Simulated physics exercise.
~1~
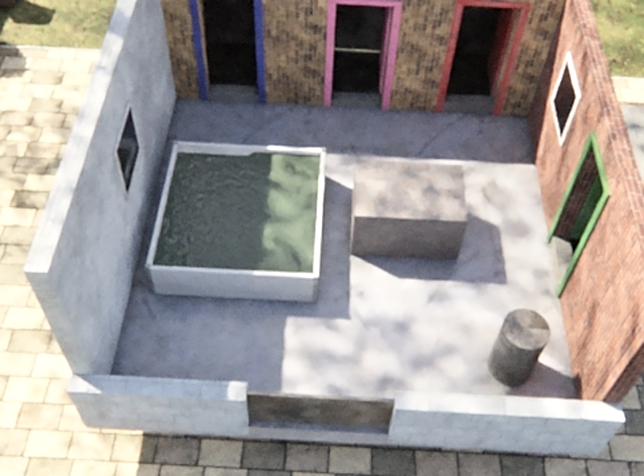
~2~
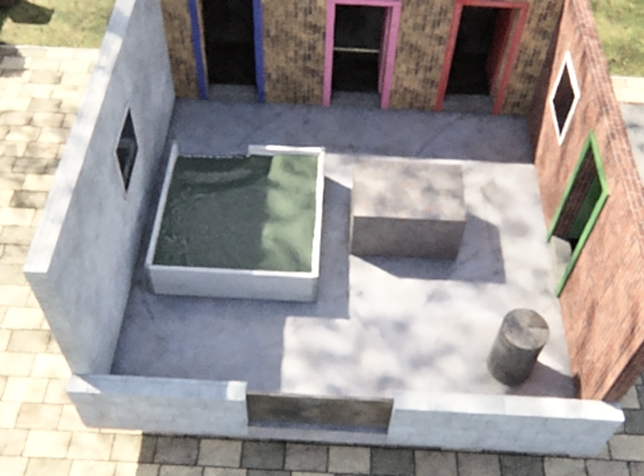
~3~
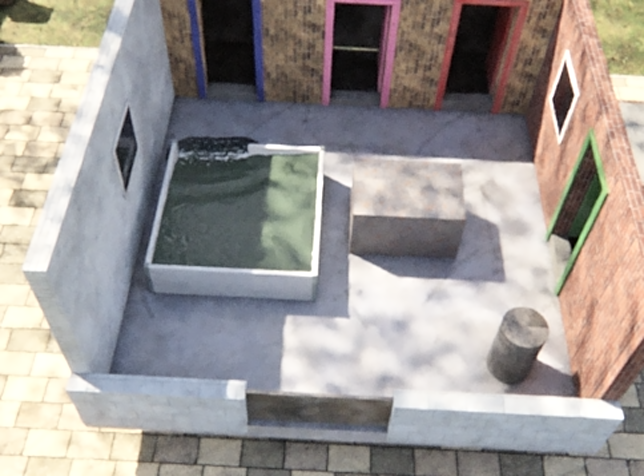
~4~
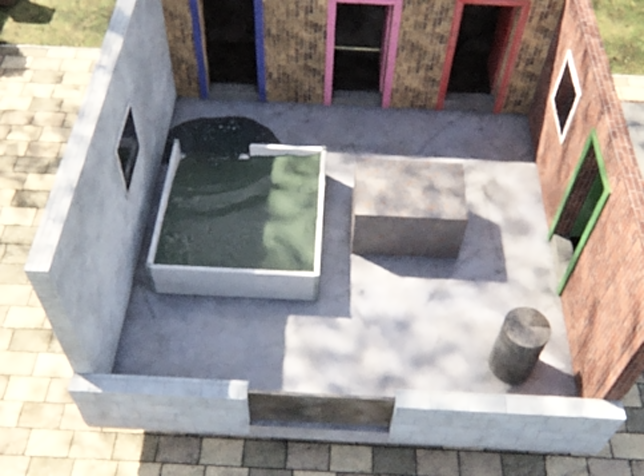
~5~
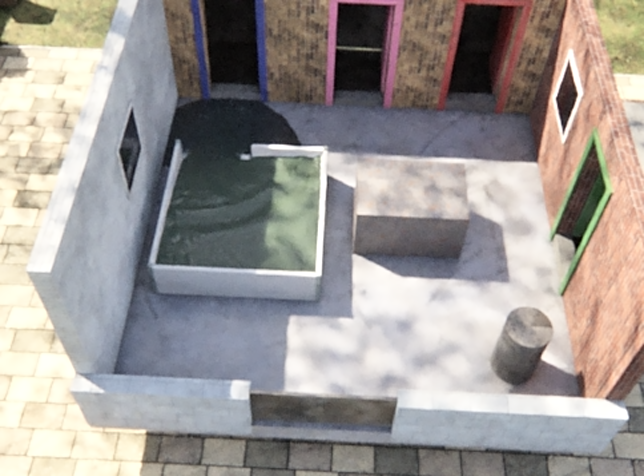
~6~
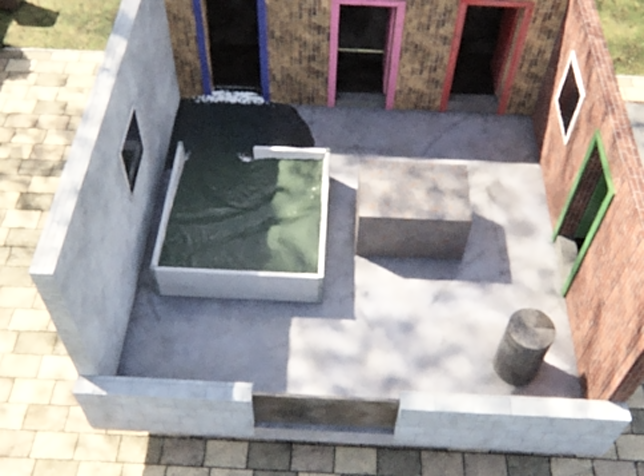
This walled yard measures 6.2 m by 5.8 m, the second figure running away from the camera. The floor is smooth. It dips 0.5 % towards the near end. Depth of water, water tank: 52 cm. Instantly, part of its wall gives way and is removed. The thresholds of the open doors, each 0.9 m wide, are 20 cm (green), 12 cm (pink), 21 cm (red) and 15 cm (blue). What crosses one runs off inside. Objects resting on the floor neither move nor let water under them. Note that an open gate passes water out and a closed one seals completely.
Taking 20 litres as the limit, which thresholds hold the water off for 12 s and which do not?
Green door: Under the set amount; pink door: Under the set amount; red door: Under the set amount; blue door: Past the set amount.
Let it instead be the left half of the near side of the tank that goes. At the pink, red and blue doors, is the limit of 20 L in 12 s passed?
Then pink does not exceed it, red does not exceed it, blue does not exceed it.
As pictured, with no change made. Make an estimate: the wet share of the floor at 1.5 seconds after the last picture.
About 20 per cent.
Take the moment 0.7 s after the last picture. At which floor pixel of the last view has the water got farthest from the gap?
I'd put it close to (354, 110).
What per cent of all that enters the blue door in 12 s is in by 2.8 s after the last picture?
About 80 per cent.
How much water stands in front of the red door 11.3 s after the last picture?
Roughly 8.5 centimetres.
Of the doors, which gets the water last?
That's the green door.
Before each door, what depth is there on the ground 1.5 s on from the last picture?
Readings (cm): Green = 0; pink = 5; red = 0; blue = 35.
Then, 0.7 s after the last picture water covers 10 % of the floor and is deepest (43 cm) near (179, 109); green door not reached, pink door not reached, red door not reached, blue door 31 cm at the sill, 39 L in.
Then, 1.5 s after the last picture water covers 20 % of the floor and is deepest (42 cm) near (191, 102); green door not reached, pink door 5 cm at the sill, 0 L in, red door not reached, blue door 35 cm at the sill, 123 L in.
Then, 2.8 s after the last picture water covers 40 % of the floor and is deepest (26 cm) near (174, 130); green door not reached, pink door 8 cm at the sill, 0 L in, red door 4 cm at the sill, 0 L in, blue door 27 cm at the sill, 235 L in.
Then, 6.3 s after the last picture water covers 75 % of the floor and is deepest (16 cm) near (170, 145); green door 7 cm at the sill, 0 L in, pink door 7 cm at the sill, 0 L in, red door 9 cm at the sill, 0 L in, blue door 15 cm at the sill, 300 L in.
Then, 11.3 s after the last picture water covers 100 % of the floor and is deepest (12 cm) near (569, 426); green door 6 cm at the sill, 0 L in, pink door 4 cm at the sill, 0 L in, red door 9 cm at the sill, 0 L in, blue door 8 cm at the sill, 302 L in.
